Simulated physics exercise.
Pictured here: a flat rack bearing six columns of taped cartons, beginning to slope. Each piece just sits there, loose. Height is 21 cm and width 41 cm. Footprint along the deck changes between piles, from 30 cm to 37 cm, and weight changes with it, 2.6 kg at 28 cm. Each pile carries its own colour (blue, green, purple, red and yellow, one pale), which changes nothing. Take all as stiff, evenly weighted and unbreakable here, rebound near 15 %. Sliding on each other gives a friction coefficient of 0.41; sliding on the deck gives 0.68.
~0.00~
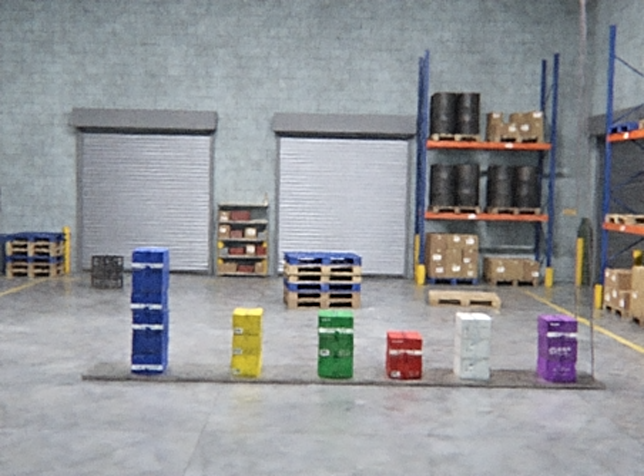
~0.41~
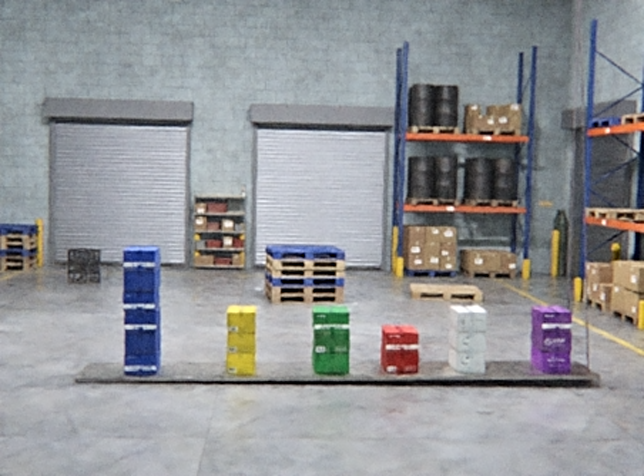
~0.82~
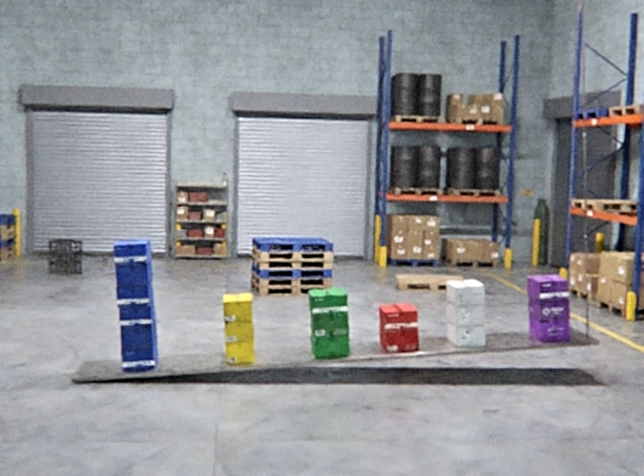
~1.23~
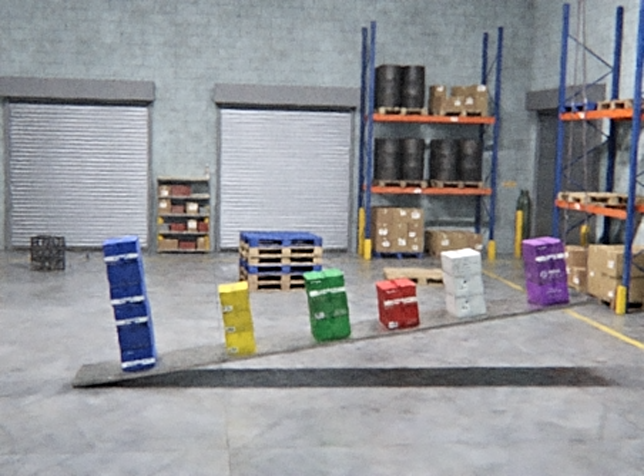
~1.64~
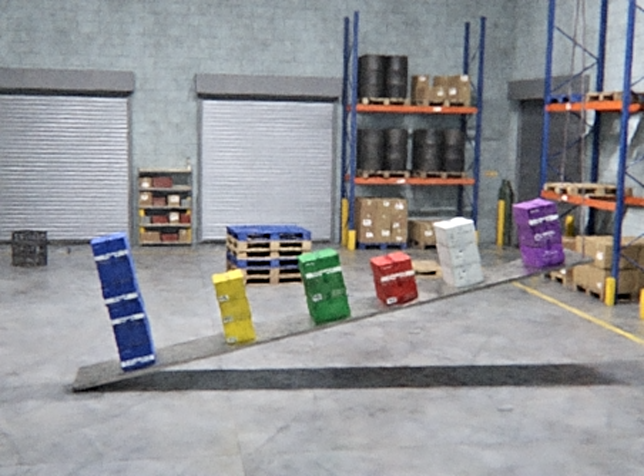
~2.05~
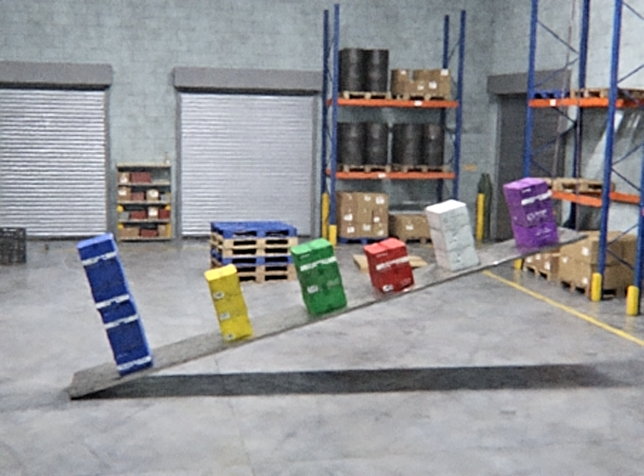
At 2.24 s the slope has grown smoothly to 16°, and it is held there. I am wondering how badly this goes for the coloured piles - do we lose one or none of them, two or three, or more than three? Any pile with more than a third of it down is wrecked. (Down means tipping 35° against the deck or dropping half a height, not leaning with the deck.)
It's going to wreck just one pile, if any.
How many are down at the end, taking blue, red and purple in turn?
Count - blue = 6; red = 0; purple = 0.
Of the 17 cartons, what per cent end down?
That comes to around 35 percent.
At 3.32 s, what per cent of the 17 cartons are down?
35 per cent.
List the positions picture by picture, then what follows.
In the first frame (we follow the side turned to the camera; the camera moves round a little; leans and shifts are taken against what carries them), middle of the deck's edge (345, 382) slope 0°; top red carton (406, 348); top yellow carton (246, 324); no other piece has moved.
In the second frame, middle of the deck's edge (342, 378) slope 1°; top blue carton (139, 260).
In the third frame, middle of the deck's edge (343, 361) slope 4°; top blue carton (130, 255).
In the fourth frame, middle of the deck's edge (346, 342) slope 9°; top blue carton (120, 253).
In the fifth frame, middle of the deck's edge (346, 322) slope 13°; top blue carton (110, 251).
In the sixth frame, middle of the deck's edge (343, 312) slope 16°; top blue carton (97, 254) displaced 24 mm; top purple carton (535, 195); 2 stirred so far.
Around 2.30 s, slope 16°; none of the 17 other cartons down, 6 disturbed; top blue carton tipped 5°.
Around 2.70 s, slope 16°; none of the 17 other cartons down, 6 disturbed; top blue carton tipped 25°.
Around 2.96 s, slope 16°; 6 of the 17 other cartons down; top blue carton tipped 55°, 44 cm lower.
Around 3.32 s, slope 16°; 6 of the 17 other cartons down; top blue carton upside down.
Finally (4.4 s), slope 16°; 6 of the 17 other cartons down; top blue carton upside down; top purple carton unmoved. Wrecked, blue. Seen by the last camera, middles, top purple carton near (525, 190).
